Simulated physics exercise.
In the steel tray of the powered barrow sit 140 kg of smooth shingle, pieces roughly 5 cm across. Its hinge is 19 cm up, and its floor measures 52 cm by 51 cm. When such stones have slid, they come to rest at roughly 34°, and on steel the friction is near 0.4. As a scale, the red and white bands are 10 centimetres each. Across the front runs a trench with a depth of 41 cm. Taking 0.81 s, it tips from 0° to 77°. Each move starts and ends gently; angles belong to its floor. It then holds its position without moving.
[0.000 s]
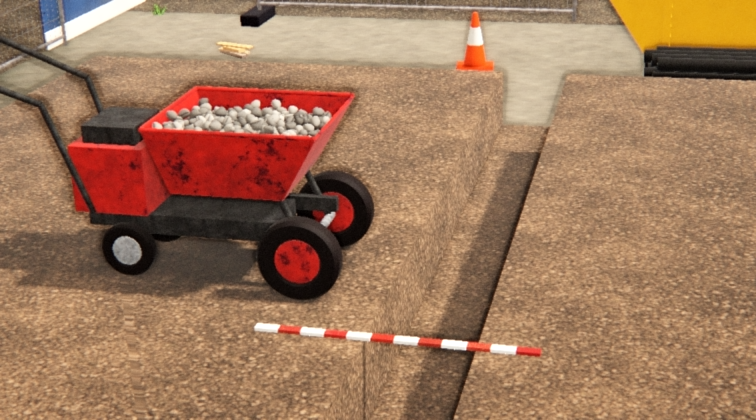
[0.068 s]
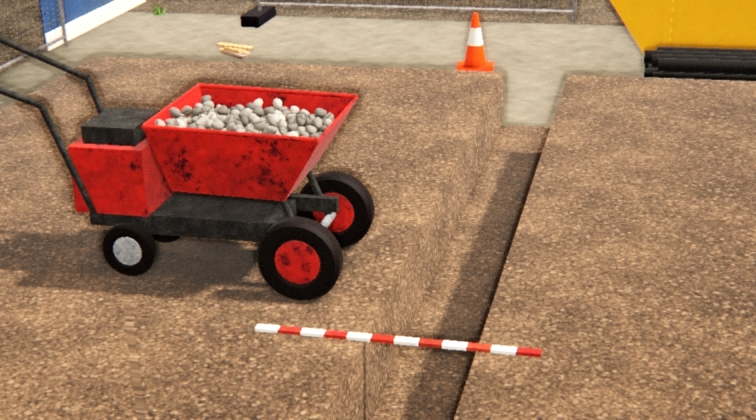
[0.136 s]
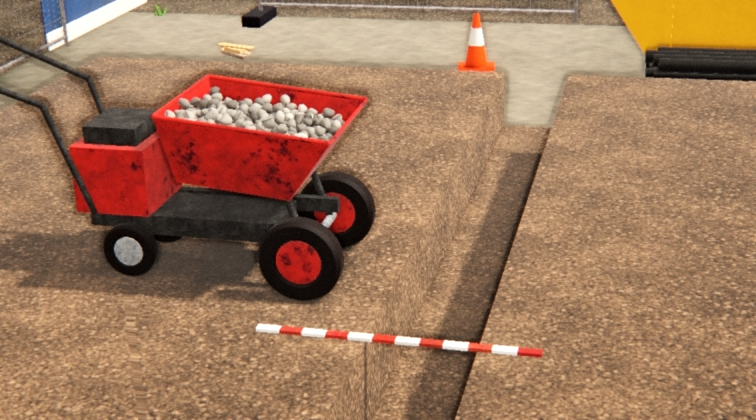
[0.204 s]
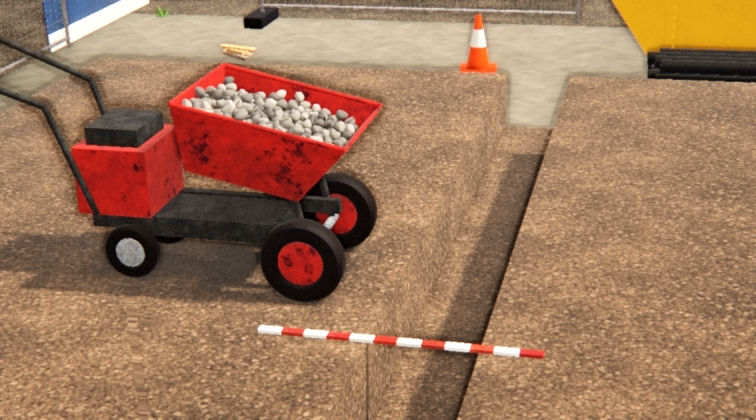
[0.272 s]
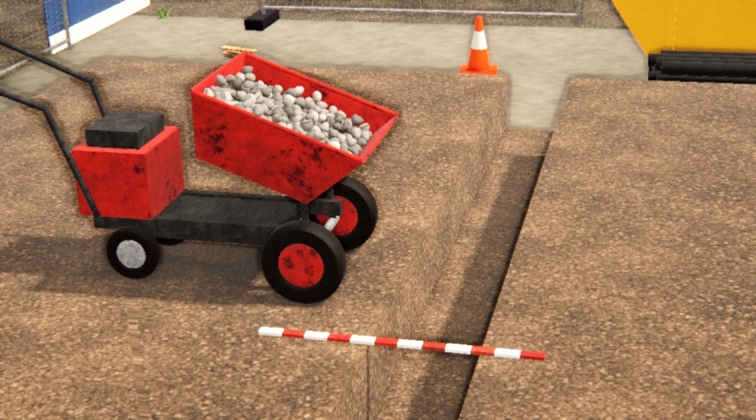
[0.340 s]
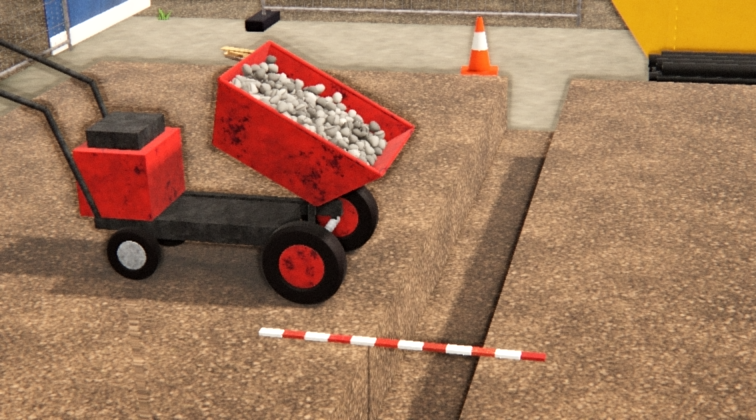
The red tray of a powered barrow, loaded with smooth grey and white stones, tilts gradually forward to the right, its rear rising off the chassis, while the wheels stay in place beside a trench and a red-and-white striped pole.
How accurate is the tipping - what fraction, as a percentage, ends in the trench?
Close to 54 in every hundred.
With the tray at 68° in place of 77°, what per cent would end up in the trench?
With that change, near 60 per cent.
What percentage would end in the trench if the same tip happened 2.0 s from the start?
Close to 80 per cent then.
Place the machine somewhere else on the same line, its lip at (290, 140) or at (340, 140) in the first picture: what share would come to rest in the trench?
That gives roughly 80 per cent and roughly 30 per cent.
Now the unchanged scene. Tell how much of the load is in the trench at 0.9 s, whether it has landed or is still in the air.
I'd say near 25 per cent at that time.
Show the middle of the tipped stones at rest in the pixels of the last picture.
Somewhere near pixel (496, 344).
After 0.6 s the floor is at 65°; 100 % in the tray; the foremost stones are at (440, 220).
After 0.9 s the floor is at 77°; 49 % in the tray, 26 % in the trench, 25 % past the trench; the foremost stones are at (562, 298).
After 1.3 s the floor is at 77°; 14 % in the tray, 41 % in the trench, 45 % past the trench; the foremost stones are at (748, 291).
After 3.2 s the floor is at 77°; 0 % in the tray, 54 % in the trench, 46 % past the trench; the foremost stones are past the picture's edge.
